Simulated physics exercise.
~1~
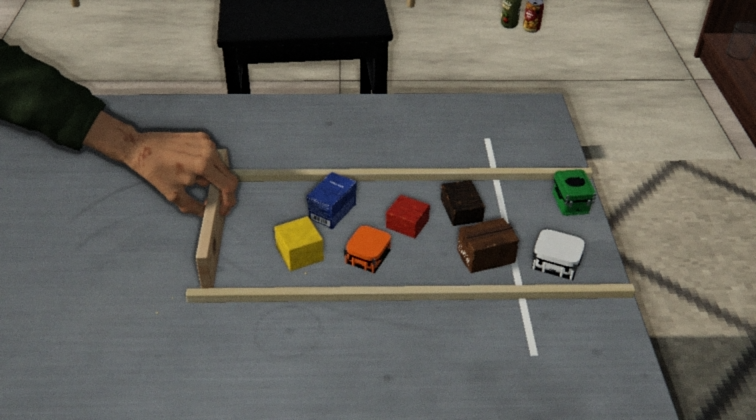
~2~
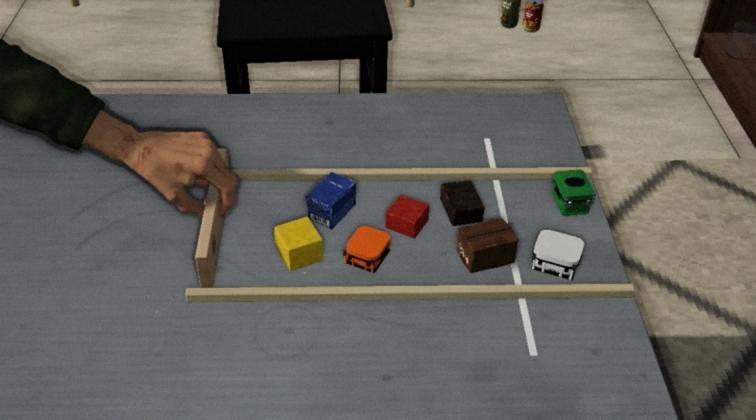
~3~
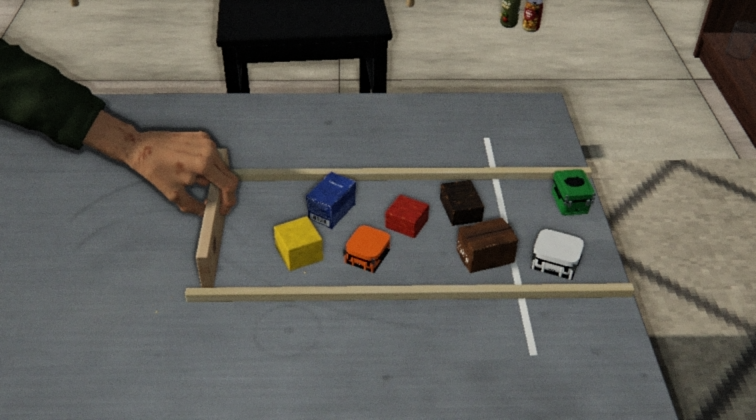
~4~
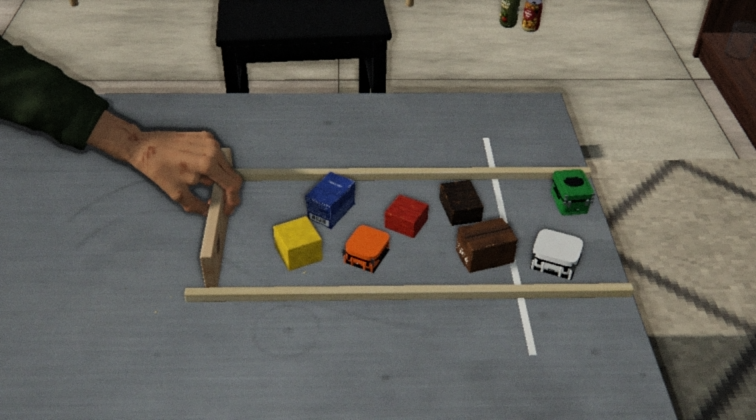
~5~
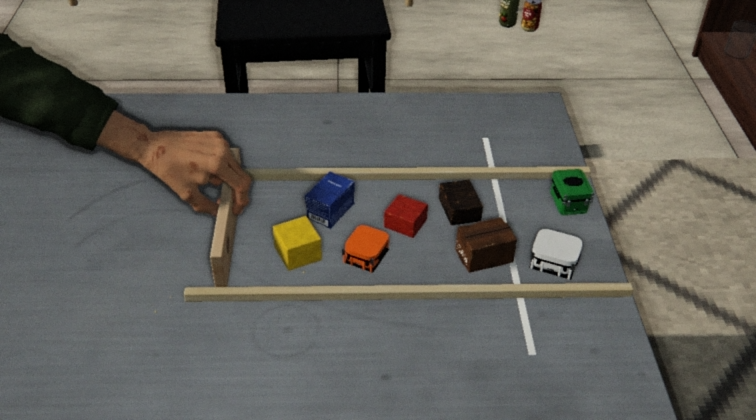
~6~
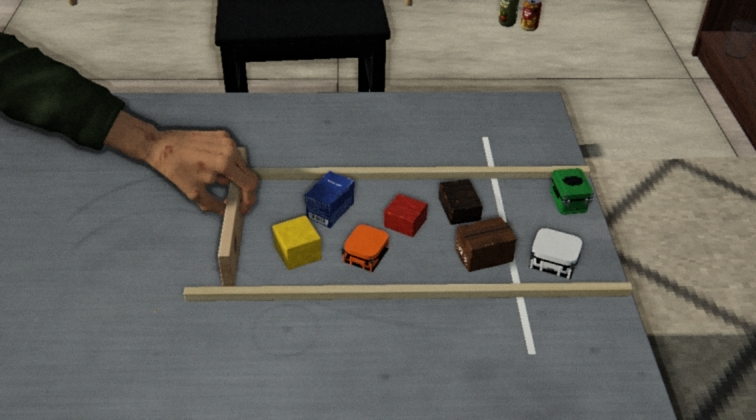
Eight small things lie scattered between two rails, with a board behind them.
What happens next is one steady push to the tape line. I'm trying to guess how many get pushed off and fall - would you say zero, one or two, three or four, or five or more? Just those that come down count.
I would say one or two.
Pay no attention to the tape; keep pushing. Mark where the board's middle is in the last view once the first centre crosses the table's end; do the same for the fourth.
Pixels in order: Roughly (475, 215), roughly (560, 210).
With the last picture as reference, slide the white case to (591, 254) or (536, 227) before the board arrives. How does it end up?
Per position - not saved; saved.
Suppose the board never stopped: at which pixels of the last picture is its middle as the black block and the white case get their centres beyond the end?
Around (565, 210) first and around (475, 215) second.
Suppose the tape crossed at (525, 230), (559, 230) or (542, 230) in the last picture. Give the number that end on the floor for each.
Counts per try, in order: 2 / 3 / 3.
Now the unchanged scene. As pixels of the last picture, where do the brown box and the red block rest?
The first one ends at (608, 245), the second at (527, 220).
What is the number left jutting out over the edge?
It's 1.
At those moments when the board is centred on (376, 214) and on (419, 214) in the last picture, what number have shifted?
4 by the first point, 7 by the second.
A little later, none off yet; green case at rest near (570, 192); white case at rest near (555, 254); brown box at rest near (485, 244).
Next, none off yet; green case at rest near (570, 192); white case shifted a little near (572, 255); brown box shifted about its own width near (525, 246).
When it is over, the number that fall off is one or two; down, white case.
